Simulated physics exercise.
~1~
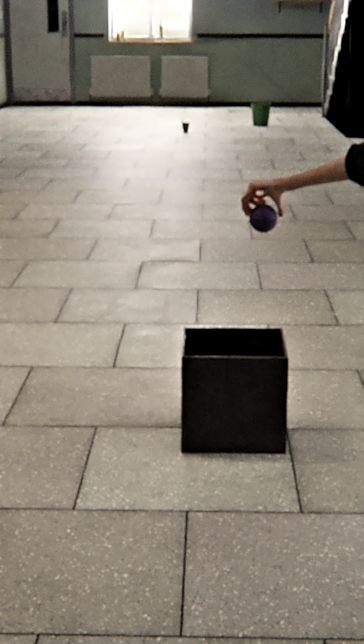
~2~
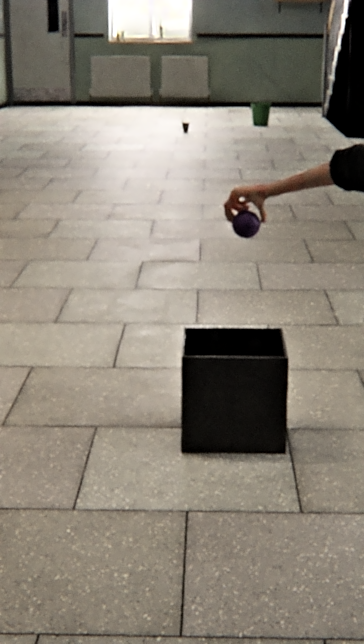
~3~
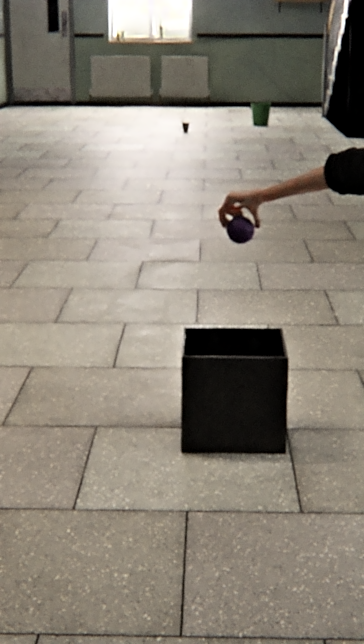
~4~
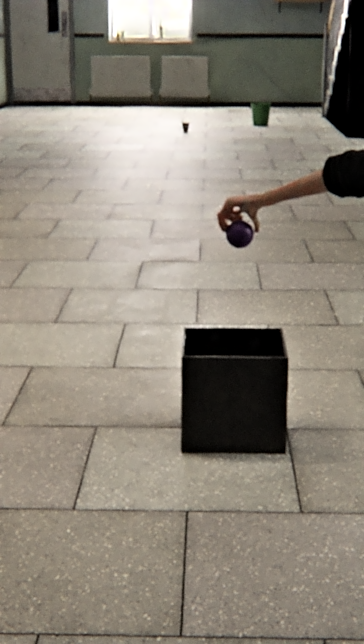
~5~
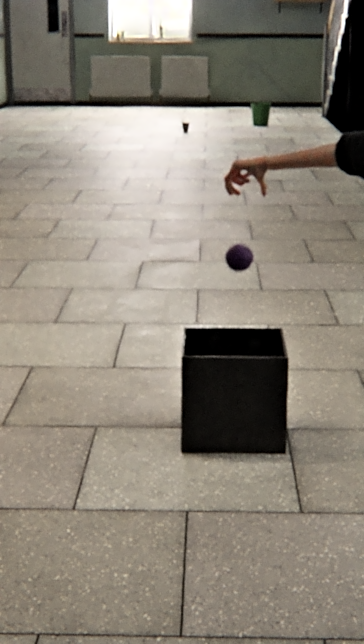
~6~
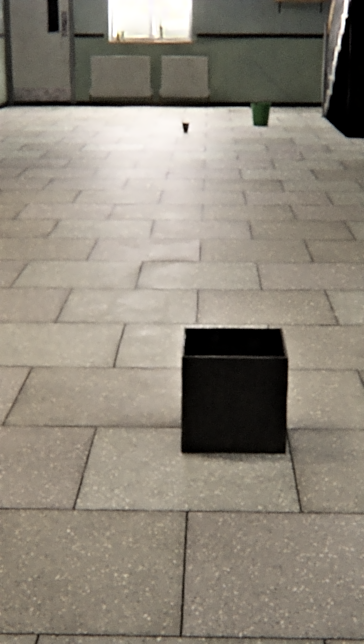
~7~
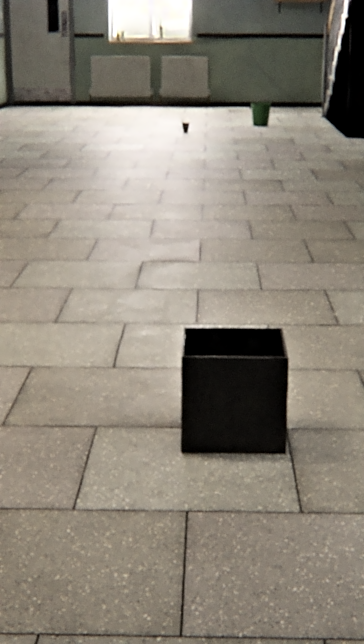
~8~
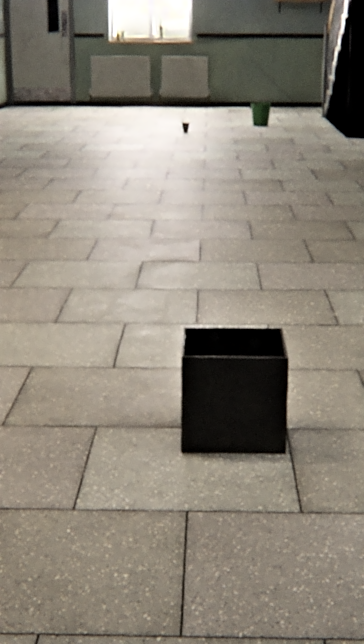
Hand holding a purple ball above an open black box, shifting left, releasing it and withdrawing as the ball drops inside.
